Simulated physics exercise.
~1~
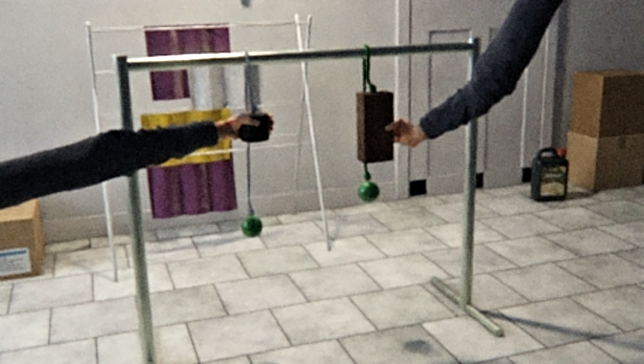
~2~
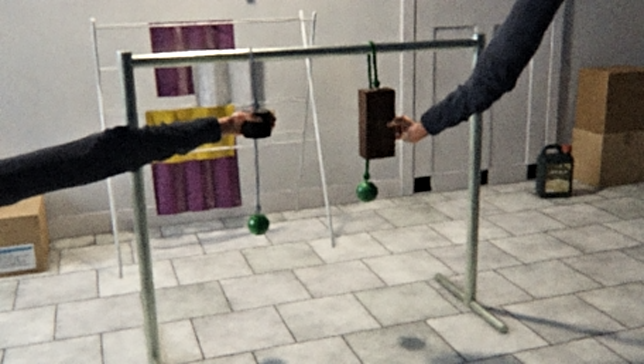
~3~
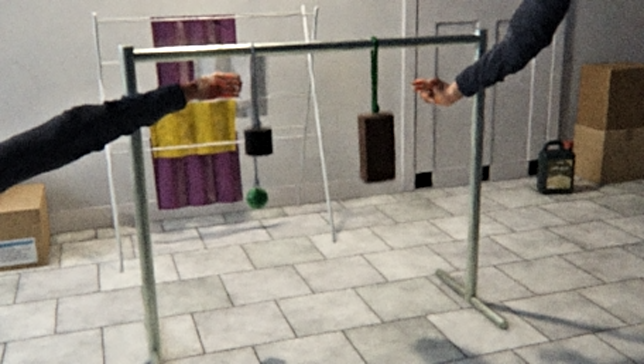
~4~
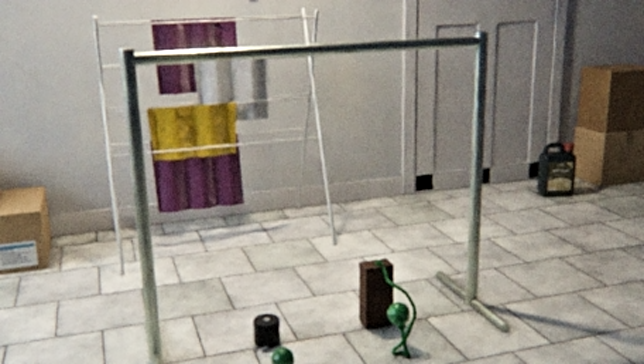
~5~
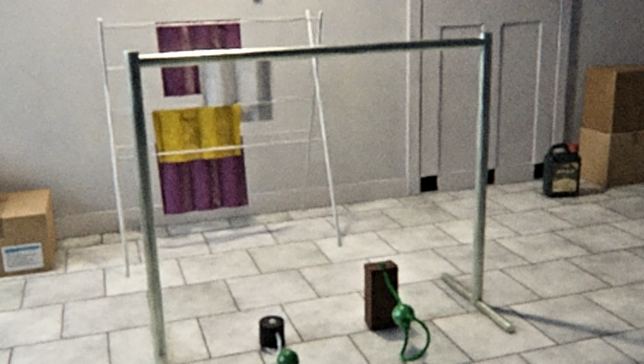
Dark cylinder and brown block dropping from a metal rail as two hands let go, ending on the tiled floor with green balls.
